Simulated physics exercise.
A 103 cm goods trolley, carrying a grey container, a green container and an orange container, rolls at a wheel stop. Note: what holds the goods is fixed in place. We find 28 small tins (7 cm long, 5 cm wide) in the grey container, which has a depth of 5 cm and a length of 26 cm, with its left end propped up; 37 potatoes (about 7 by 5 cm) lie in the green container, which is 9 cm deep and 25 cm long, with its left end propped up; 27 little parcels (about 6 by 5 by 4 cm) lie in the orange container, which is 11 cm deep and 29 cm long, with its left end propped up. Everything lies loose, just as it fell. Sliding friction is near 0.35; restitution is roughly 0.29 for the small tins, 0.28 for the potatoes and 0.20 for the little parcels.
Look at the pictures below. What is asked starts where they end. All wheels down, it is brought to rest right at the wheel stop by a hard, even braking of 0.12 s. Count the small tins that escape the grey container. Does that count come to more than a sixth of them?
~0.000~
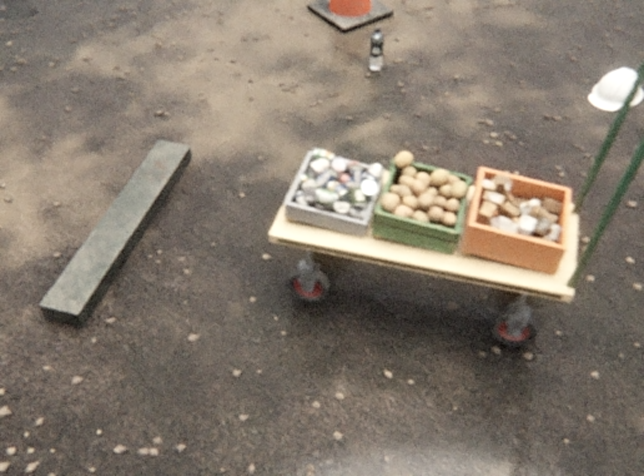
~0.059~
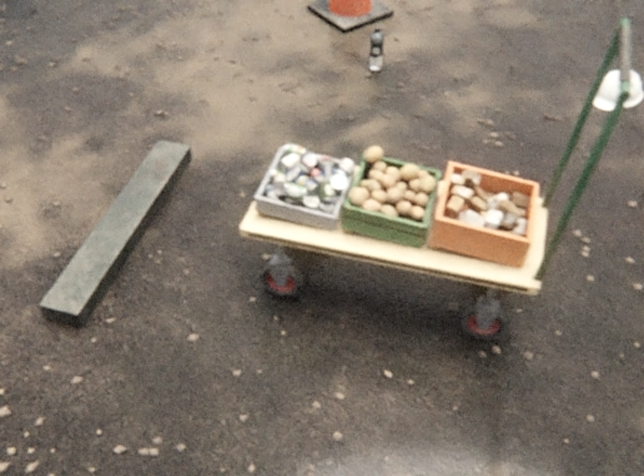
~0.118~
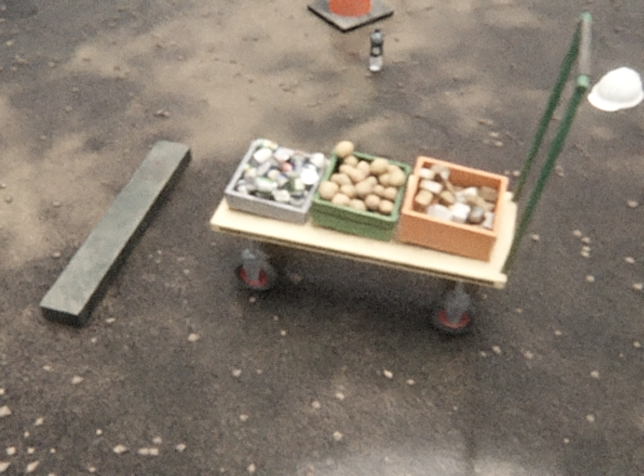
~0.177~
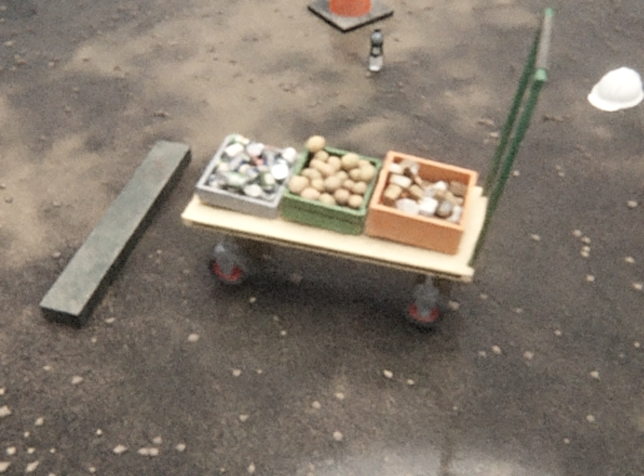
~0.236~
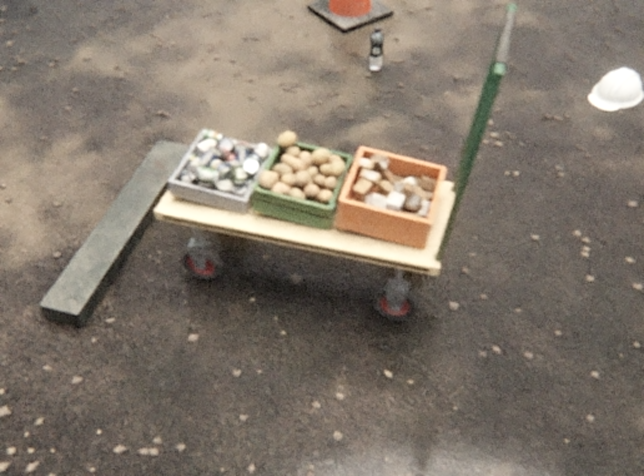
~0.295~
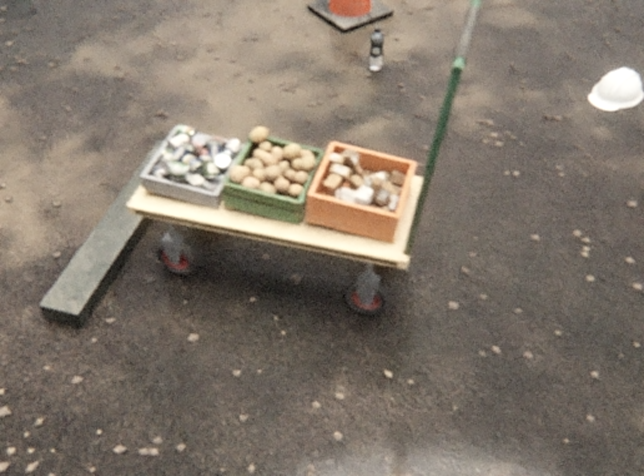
Yes.
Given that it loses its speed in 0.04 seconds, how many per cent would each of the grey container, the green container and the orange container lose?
Result - grey container: 30 percent, green container: 10 percent, orange container: 0 percent.
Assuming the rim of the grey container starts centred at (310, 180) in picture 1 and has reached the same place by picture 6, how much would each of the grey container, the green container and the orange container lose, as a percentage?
Grey container 20 %, green container 10 %, orange container 0 %.
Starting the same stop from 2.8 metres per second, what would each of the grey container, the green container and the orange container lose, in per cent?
Grey container 40 %, green container 10 %, orange container 0 %.
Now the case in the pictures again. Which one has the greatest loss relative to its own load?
The grey container is the one.
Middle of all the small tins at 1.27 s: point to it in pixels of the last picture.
At about (153, 155) in pixels.
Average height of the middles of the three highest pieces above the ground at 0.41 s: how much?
I'd say near 52 cm.
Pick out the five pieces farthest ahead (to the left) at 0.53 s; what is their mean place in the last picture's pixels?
Their mean place is near (96, 142).
After 0.31 s, braking starts.
After 0.41 s, grey container 28 in, 0 out, green container 37 in, 0 out and orange container 27 in, 0 out.
After 0.53 s, grey container 22 in, 6 out, green container 35 in, 2 out and orange container 27 in, 0 out.
After 0.76 s, grey container 21 in, 7 out, green container 35 in, 2 out and orange container 27 in, 0 out.
When it is over (at 1.27 s), grey container 21 in, 7 out, green container 35 in, 2 out and orange container 27 in, 0 out. Asked share, 7 of 28, 25 per cent.
